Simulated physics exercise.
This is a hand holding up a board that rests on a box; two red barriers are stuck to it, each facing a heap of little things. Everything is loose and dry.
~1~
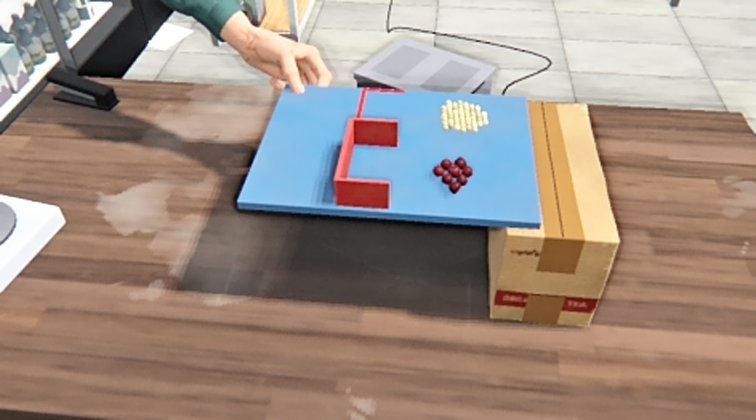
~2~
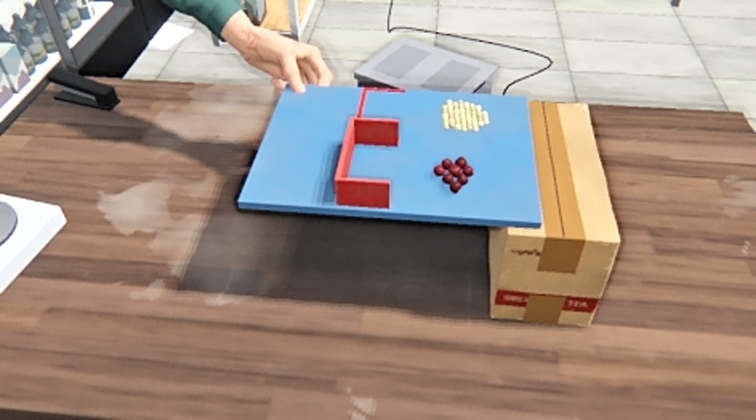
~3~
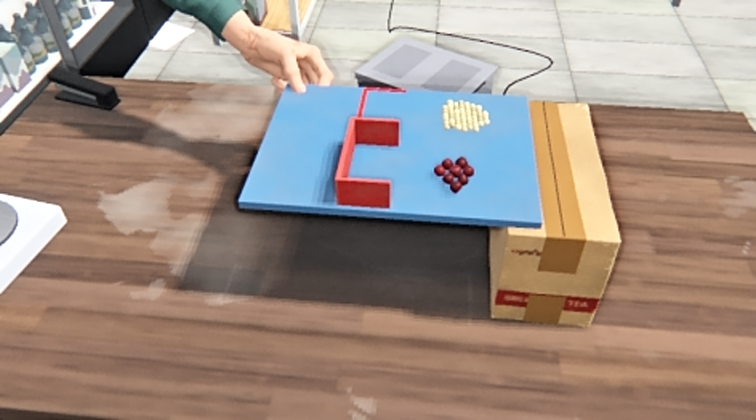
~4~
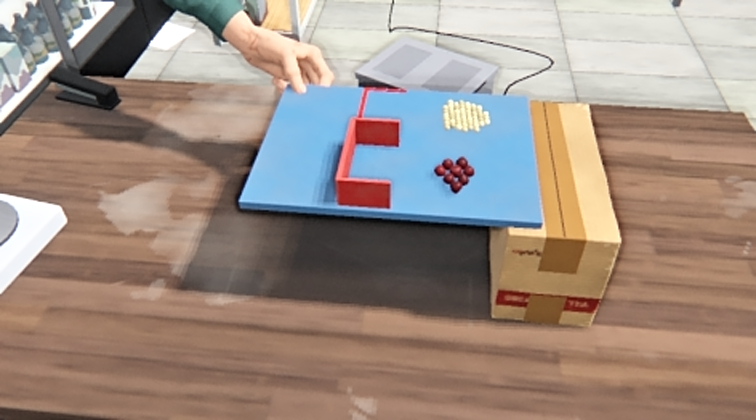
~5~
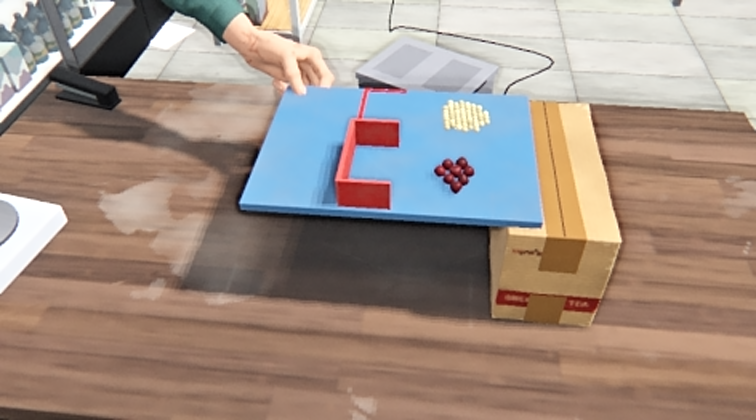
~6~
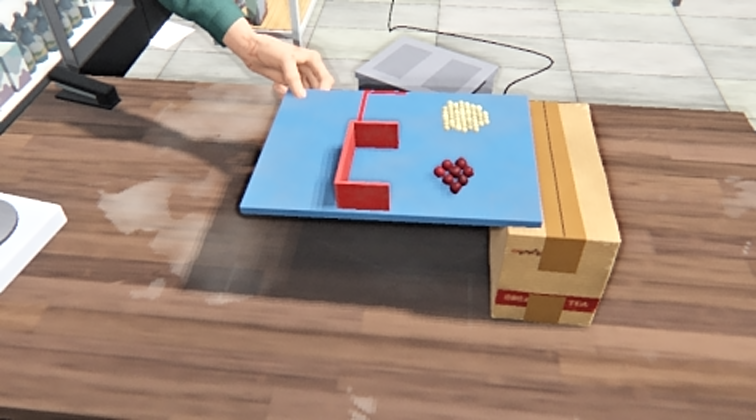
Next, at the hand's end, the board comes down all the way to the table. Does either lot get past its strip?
Nearer lot: No, it is held. Farther lot: Yes, it gets past.
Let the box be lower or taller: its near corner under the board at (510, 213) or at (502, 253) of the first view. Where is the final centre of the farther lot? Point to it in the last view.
The middle should sit around (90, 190) in the first case and around (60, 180) in the second.
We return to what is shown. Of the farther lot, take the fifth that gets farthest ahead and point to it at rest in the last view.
Roughly at (42, 213) in the last picture.
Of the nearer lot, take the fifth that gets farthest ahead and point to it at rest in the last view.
Roughly at (369, 232).
Then, 0.48 s past the last view, board sloping at 14°; nearer lot where it was; farther lot on its way down.
Then, 0.99 s past the last view, board sloping at 28°; nearer lot has reached its bar; farther lot nearly all past its bar.
Then, 1.59 s past the last view, board resting at 31°; nearer lot has reached its bar; farther lot all past its bar.
Finally, board resting at 31°; nearer lot gathered behind its bar; farther lot all past its bar.
